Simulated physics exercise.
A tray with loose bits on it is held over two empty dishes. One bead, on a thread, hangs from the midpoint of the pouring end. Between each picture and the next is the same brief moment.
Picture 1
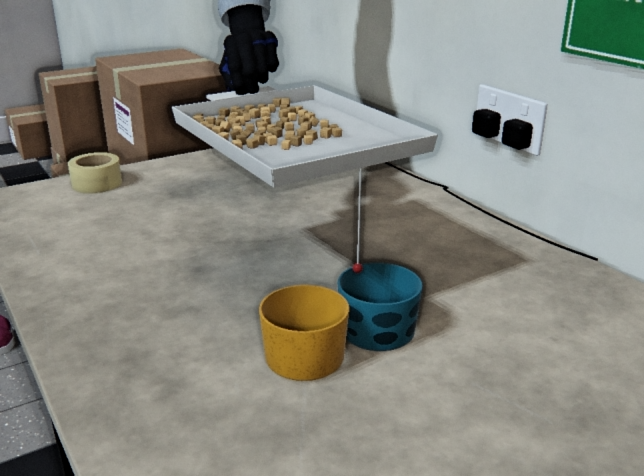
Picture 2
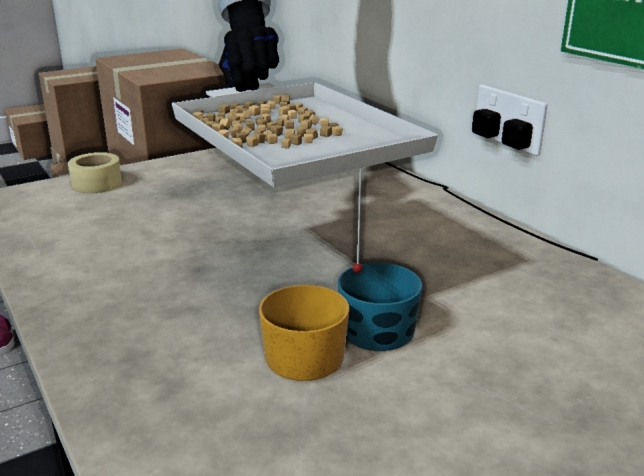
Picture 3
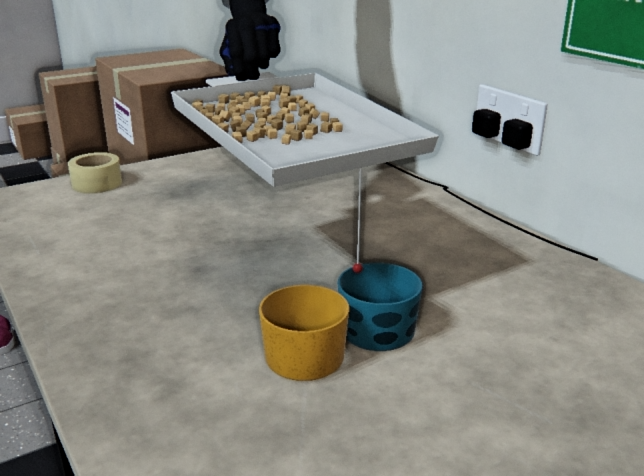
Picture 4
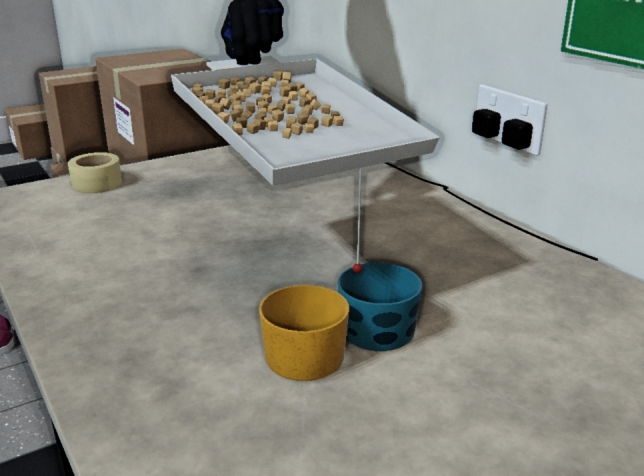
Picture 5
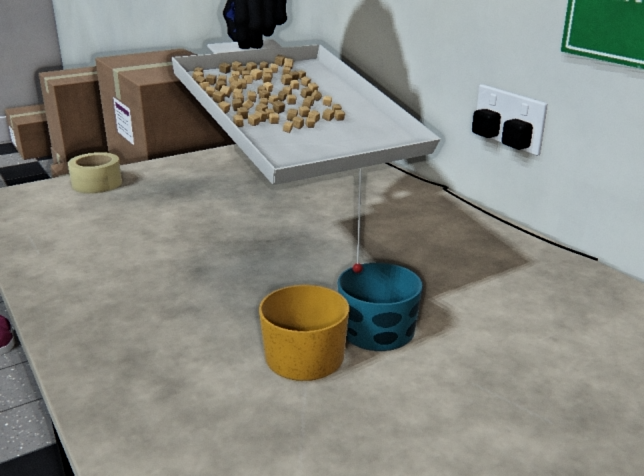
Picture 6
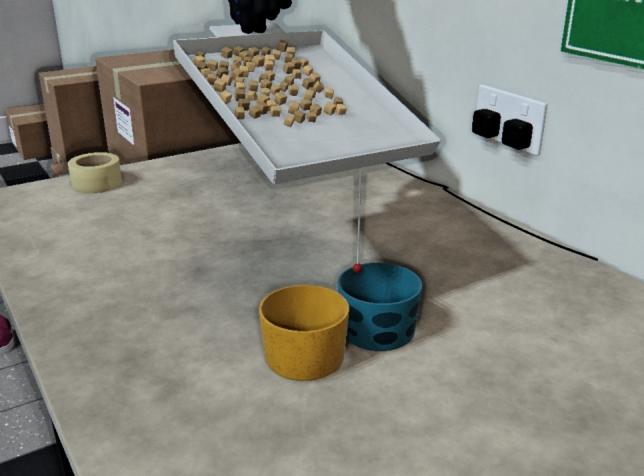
On a mottled tabletop, a black-gloved hand steadily raises the far end of a tray of small wooden cubes above two empty dishes.
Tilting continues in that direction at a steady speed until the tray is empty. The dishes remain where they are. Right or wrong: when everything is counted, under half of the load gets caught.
Right.
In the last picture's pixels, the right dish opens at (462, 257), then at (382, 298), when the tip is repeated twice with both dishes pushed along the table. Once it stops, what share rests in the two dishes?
Trial 1 about 30 %, trial 2 about 50 %.
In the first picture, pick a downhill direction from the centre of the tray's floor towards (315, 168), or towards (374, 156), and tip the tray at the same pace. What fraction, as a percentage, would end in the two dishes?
Lab note: Case 1 near 80 %, case 2 near 20 %.
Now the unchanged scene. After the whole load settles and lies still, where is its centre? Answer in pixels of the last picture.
The centre settles at about (431, 372).
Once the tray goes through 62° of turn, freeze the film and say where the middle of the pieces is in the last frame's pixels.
Somewhere about pixel (357, 148).
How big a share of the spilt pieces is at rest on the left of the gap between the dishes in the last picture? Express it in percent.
I'd put it at close to 10 per cent.
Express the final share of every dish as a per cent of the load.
The left dish ends up with around 10 percent of the load, the right dish with around 20 percent.
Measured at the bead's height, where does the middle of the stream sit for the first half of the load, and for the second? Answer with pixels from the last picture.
First half (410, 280); second half (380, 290).
Just after the last frame, tray tipped steeply; almost all on the tray; about a tenth in the air.
A moment on, tray tipped past a quarter turn; the larger part on the tray; just a few in the right dish; about a tenth outside both.
Further on, tray tipped past a quarter turn; about a tenth in the left dish; roughly a quarter in the right dish; the larger part outside both.
When it is over, tray tipped past a quarter turn; about a tenth in the left dish; roughly a quarter in the right dish; the larger part outside both.
